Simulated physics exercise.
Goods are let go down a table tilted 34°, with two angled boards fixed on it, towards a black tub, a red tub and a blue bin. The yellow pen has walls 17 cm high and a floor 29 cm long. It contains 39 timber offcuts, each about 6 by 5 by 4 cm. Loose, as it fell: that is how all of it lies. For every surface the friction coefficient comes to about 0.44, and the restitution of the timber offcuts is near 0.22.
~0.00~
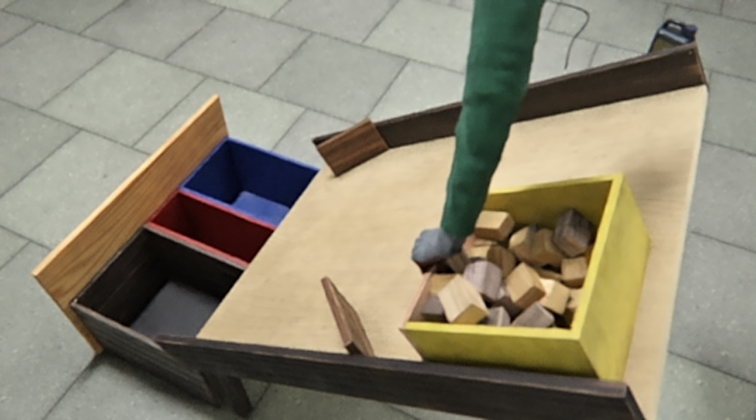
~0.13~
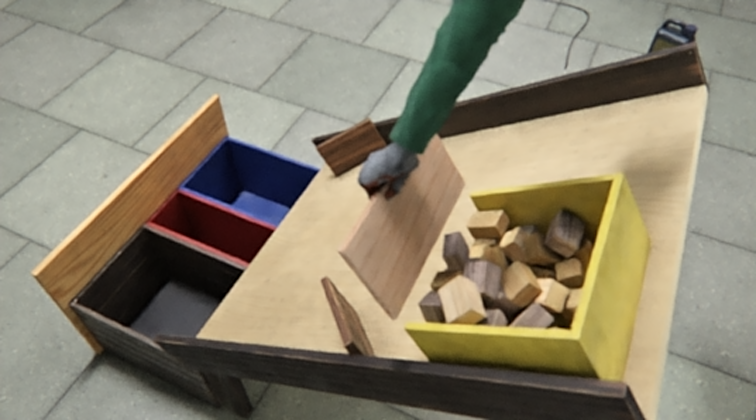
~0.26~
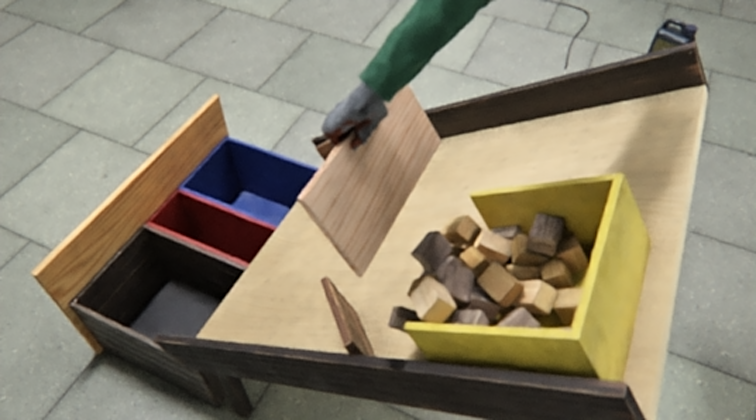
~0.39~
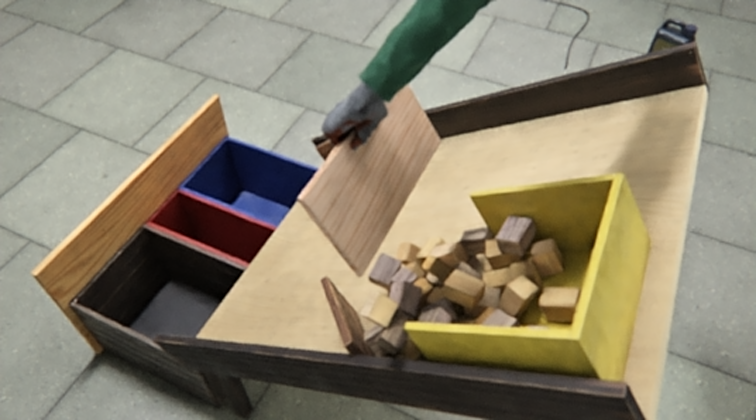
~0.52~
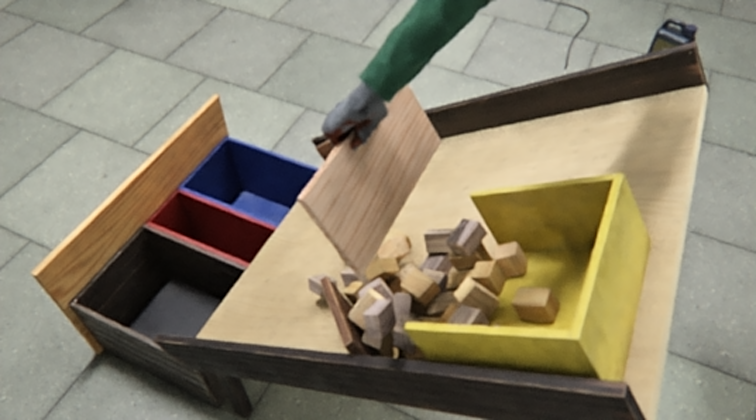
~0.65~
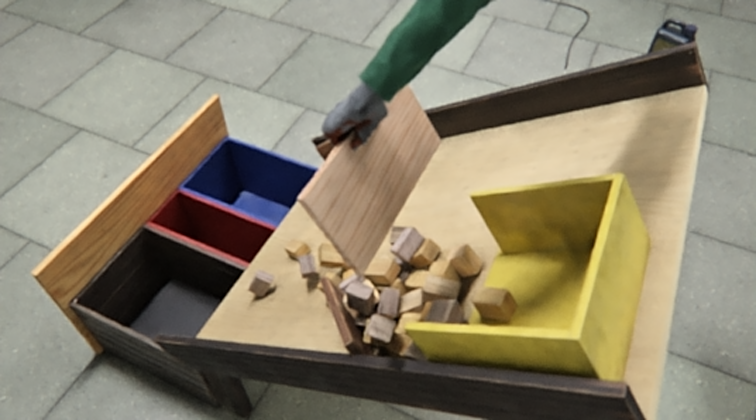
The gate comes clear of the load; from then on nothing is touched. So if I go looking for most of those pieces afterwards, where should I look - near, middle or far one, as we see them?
Look in the one nearest you.
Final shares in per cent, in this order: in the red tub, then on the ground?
I'd put it at about 35 percent, then about 0 percent.
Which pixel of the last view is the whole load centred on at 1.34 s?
I'd put the middle close to (207, 270) in the last view.
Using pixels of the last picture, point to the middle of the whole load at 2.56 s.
The centre sits near (188, 295).
After 0.96 s, 2 in the black tub, 2 in the red tub, 32 on the slope and 3 in the air.
After 1.34 s, 8 in the black tub, 12 in the red tub, 16 on the slope and 3 in the air.
After 1.87 s, 16 in the black tub, 14 in the red tub, 8 on the slope and 1 in the air.
Outcome (at 2.56 s), 21 in the black tub, 14 in the red tub and 4 on the slope.
